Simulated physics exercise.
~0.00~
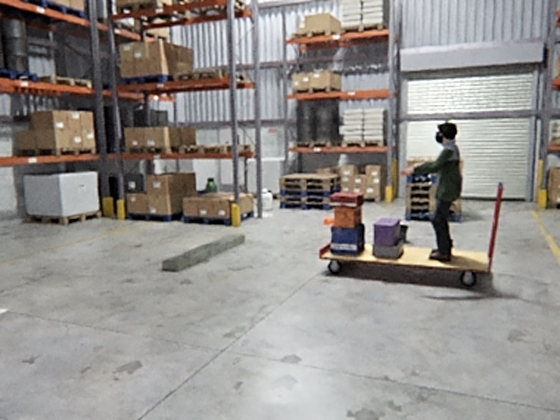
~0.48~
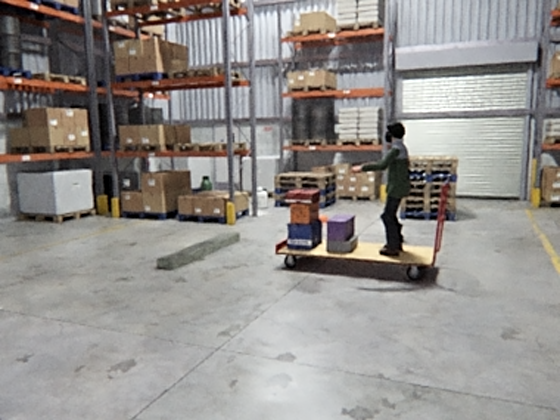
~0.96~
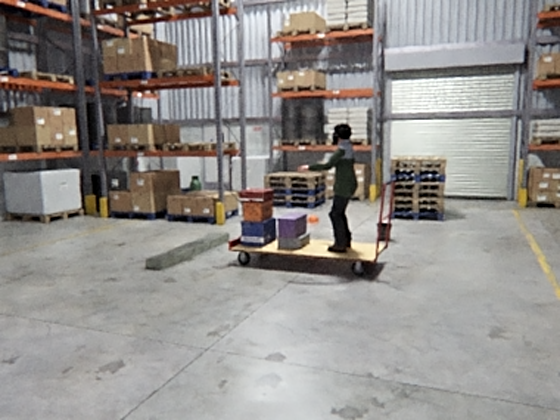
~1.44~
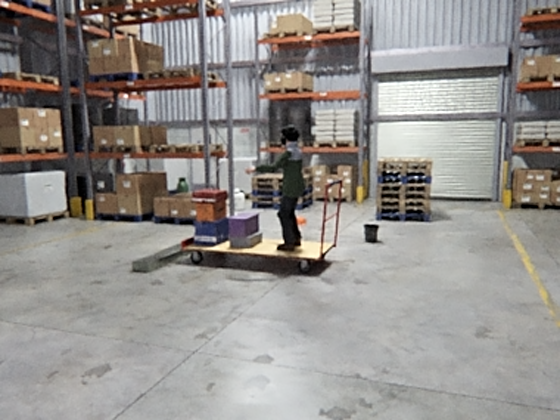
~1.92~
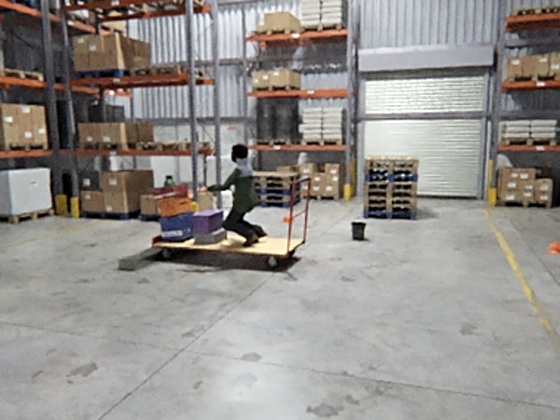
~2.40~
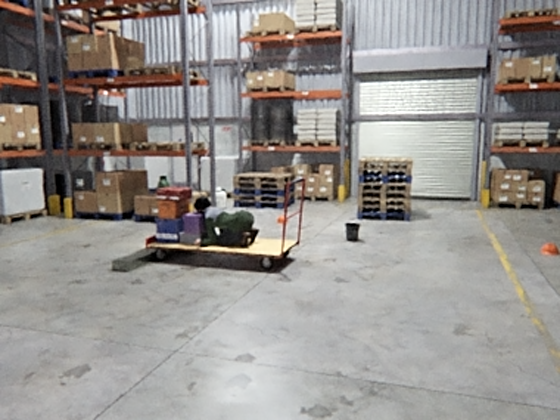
A flatbed cart carrying a standing person and several colourful boxes rolled left across a warehouse floor until it reached a low beam and stopped. The rider dropped to their knees, then pitched forward low onto the deck behind the boxes, which all stayed aboard.
